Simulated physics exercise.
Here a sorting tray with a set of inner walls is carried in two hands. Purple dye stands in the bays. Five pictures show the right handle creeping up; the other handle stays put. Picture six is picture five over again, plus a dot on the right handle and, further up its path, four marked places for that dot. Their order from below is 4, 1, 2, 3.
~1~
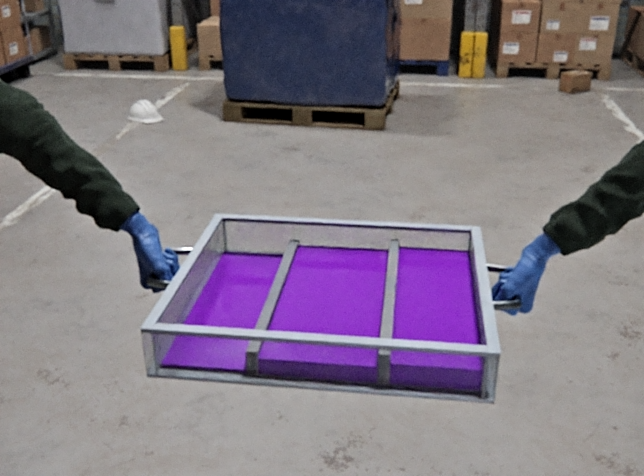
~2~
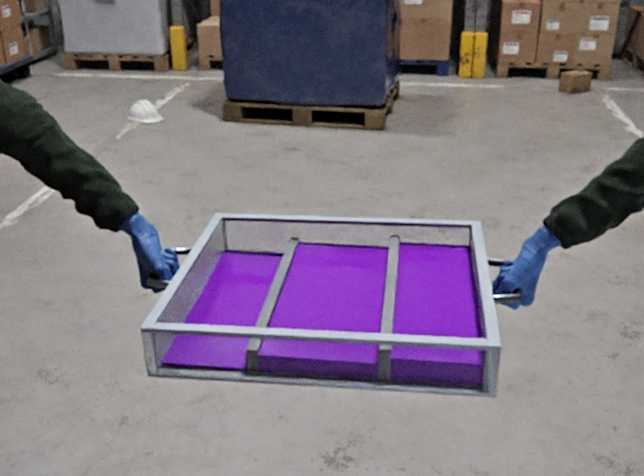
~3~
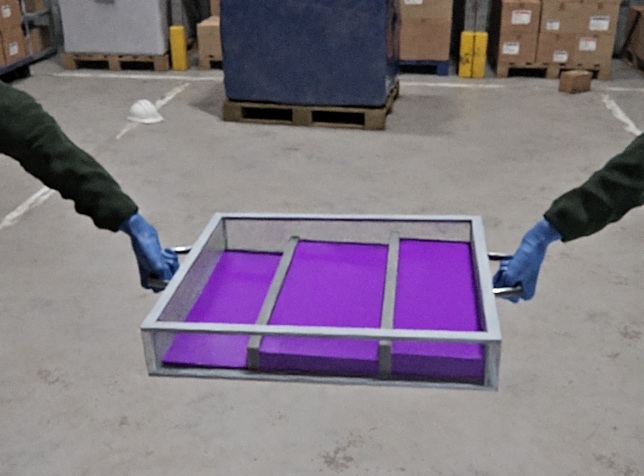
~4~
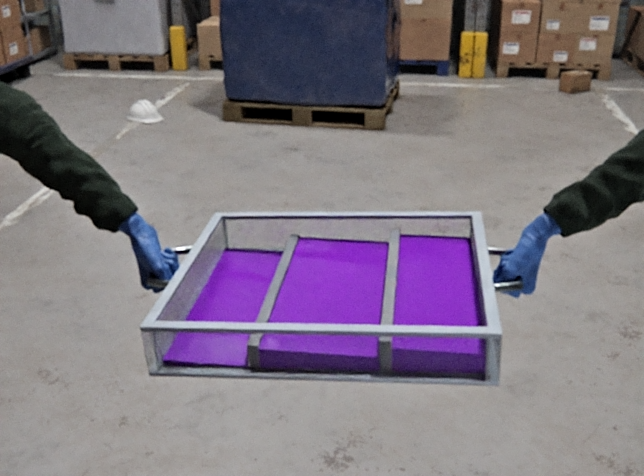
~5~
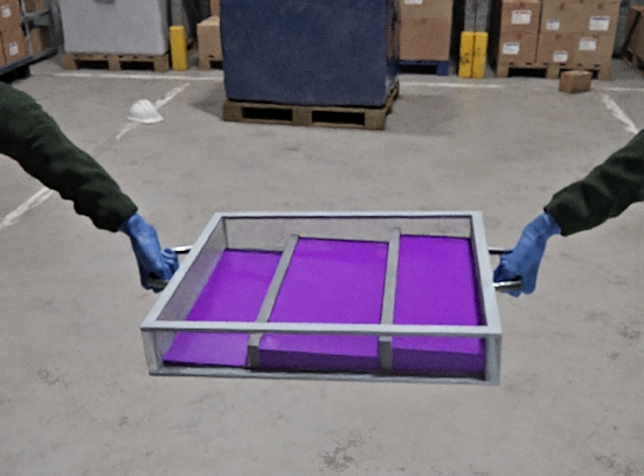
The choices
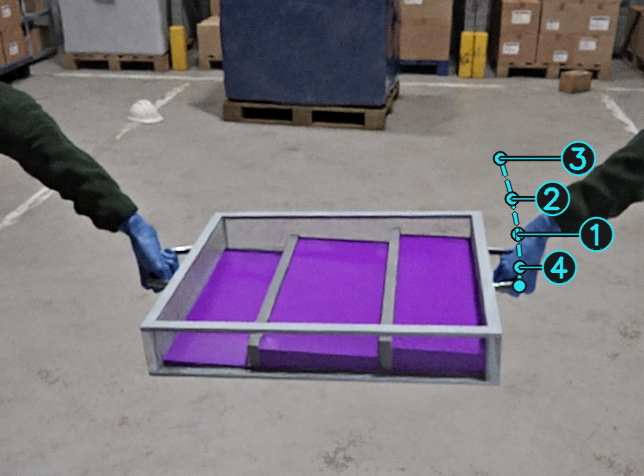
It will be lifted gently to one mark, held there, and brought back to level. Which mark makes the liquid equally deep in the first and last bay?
2.
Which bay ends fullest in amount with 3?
That is the left bay.
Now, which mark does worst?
Mark 4.
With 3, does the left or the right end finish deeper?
The left end bay.
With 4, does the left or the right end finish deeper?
The right one.
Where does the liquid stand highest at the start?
It is the right one.
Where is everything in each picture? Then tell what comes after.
In the first picture, the tray is level; deepest in the right bay, at (433, 299), shallowest in the left; right handle at (513, 287).
The second picture shows tipped about 1° down to the left; no wall is crossed; right handle at (514, 280).
The third picture shows tipped about 2° down to the left; no wall is crossed; right handle at (514, 274).
The fourth picture shows tipped about 3° down to the left; no wall is crossed; right handle at (515, 269).
The fifth picture shows tipped about 3° down to the left; deepest in the right bay, at (434, 285), shallowest in the left; right handle at (515, 268).
In cyan, 1 at (518, 234); 2 at (512, 198); 3 at (500, 158); 4 at (519, 267).
With 1, the right end bay stands much deeper than the other; nothing spills.
With 2, the two end bays stand about equally deep; nothing spills.
With 3, the left end bay stands much deeper than the other; nothing spills.
With 4, the right end bay stands much deeper than the other; nothing spills.
